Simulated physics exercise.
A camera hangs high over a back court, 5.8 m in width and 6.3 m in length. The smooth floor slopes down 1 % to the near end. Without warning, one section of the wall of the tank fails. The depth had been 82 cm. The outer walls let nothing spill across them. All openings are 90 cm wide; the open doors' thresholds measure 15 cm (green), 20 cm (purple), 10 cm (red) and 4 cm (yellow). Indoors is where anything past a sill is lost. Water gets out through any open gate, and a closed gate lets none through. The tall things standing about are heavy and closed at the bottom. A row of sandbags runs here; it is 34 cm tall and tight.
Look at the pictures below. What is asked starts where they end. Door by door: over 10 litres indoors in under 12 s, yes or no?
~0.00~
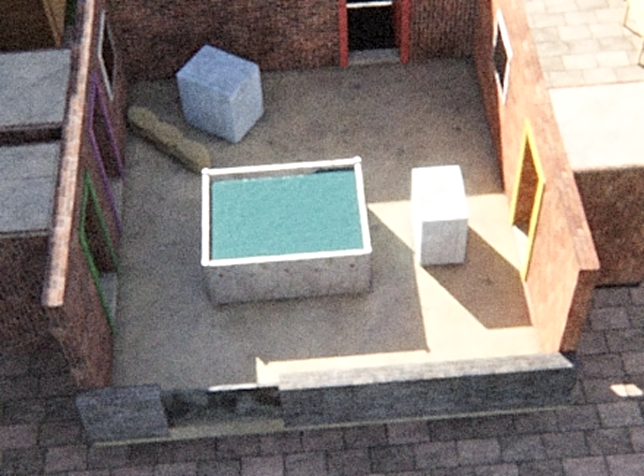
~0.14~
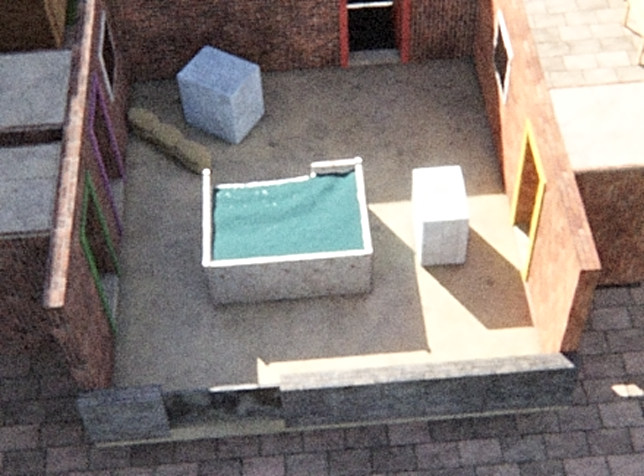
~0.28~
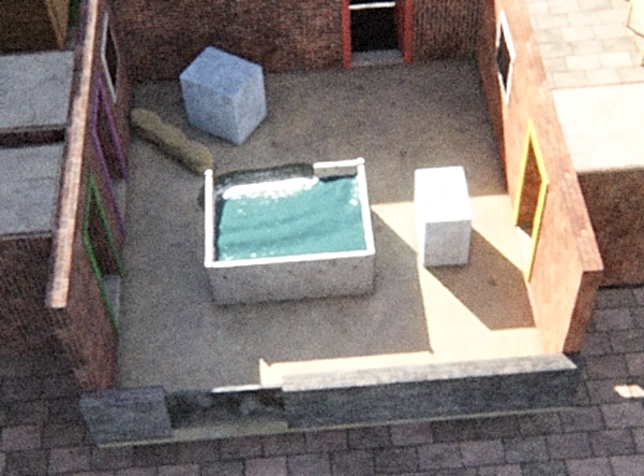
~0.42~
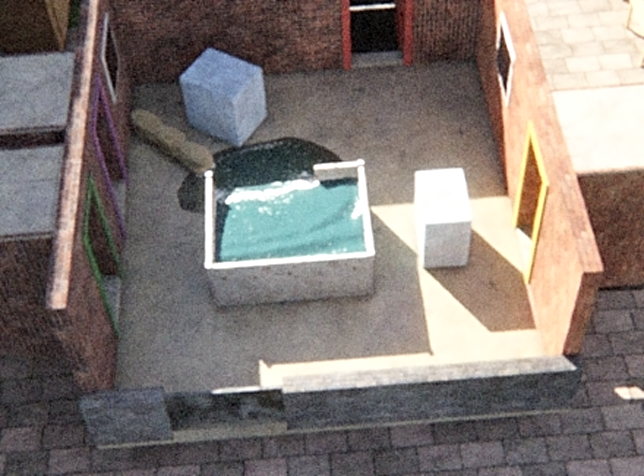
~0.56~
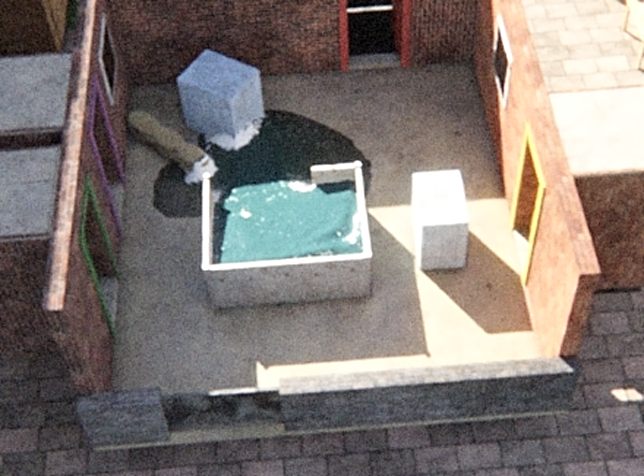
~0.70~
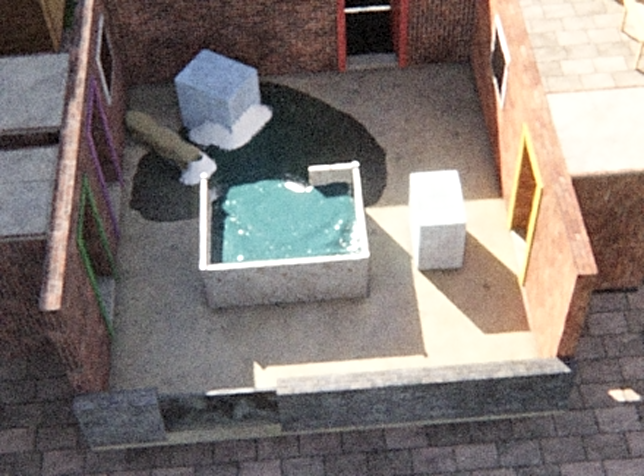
Green door: No, purple door: No, red door: Yes, yellow door: Yes.
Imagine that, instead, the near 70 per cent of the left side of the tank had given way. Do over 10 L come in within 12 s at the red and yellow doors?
Outcome at red: Not exceeded; outcome at yellow: Exceeded.
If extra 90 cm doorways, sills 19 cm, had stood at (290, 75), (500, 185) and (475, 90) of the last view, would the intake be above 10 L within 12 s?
Check each in turn: The first succeeds, the second fails, the third succeeds.
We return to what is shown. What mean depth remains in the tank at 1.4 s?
The average depth is around 43 cm.
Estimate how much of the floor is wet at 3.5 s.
Near 55 per cent is wet.
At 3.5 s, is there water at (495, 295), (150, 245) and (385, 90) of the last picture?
Untouched, submerged, submerged.
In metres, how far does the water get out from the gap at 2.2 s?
4.6 m.
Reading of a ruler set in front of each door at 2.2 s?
You'd get green at 0 cm, purple at 14 cm, red at 21 cm, and yellow at 0 cm.
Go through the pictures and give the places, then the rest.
The first frame shows still water, 82 cm deep, in the tank at (284, 214).
In the second frame, water pours out on the tank's far side and has run 0.8 m, to a hidden place; typically 9 cm deep outside, 82 cm at the tank's back.
In the third frame, the front is at a hidden place, 1.0 m from the gap on the tank's far side; 1.3 m2 of floor is under water; 80 cm left at the back of the tank.
In the fourth frame, water pours out on the tank's far side and has run 1.5 m, to (294, 142); typically 12 cm deep outside, 73 cm at the tank's back.
In the fifth frame, water pours out on the tank's far side and has run 2.1 m, to (282, 115); typically 10 cm deep outside, 72 cm at the tank's back.
In the sixth frame, the front is at (275, 87), 2.7 m from the gap on the tank's far side; 5.9 m2 of floor is under water; 68 cm left at the back of the tank.
After 1.4 s water covers 30 % of the floor and is deepest (49 cm) near (237, 150); green door not reached, purple door 9 cm at the sill, 0 L in, red door 17 cm at the sill, 0 L in, yellow door not reached.
After 2.2 s water covers 35 % of the floor and is deepest (44 cm) near (468, 63); green door not reached, purple door 14 cm at the sill, 1 L in, red door 21 cm at the sill, 28 L in, yellow door not reached.
After 3.5 s water covers 55 % of the floor and is deepest (30 cm) near (473, 85); green door 3 cm at the sill, 0 L in, purple door 14 cm at the sill, 1 L in, red door 14 cm at the sill, 66 L in, yellow door 4 cm at the sill, 0 L in.
After 7.0 s water covers 95 % of the floor and is deepest (26 cm) near (541, 387); green door 4 cm at the sill, 0 L in, purple door 10 cm at the sill, 2 L in, red door 14 cm at the sill, 86 L in, yellow door 10 cm at the sill, 2 L in.
After 12.0 s water covers 95 % of the floor and is deepest (17 cm) near (148, 418); green door 12 cm at the sill, 3 L in, purple door 8 cm at the sill, 2 L in, red door 6 cm at the sill, 91 L in, yellow door 6 cm at the sill, 34 L in.
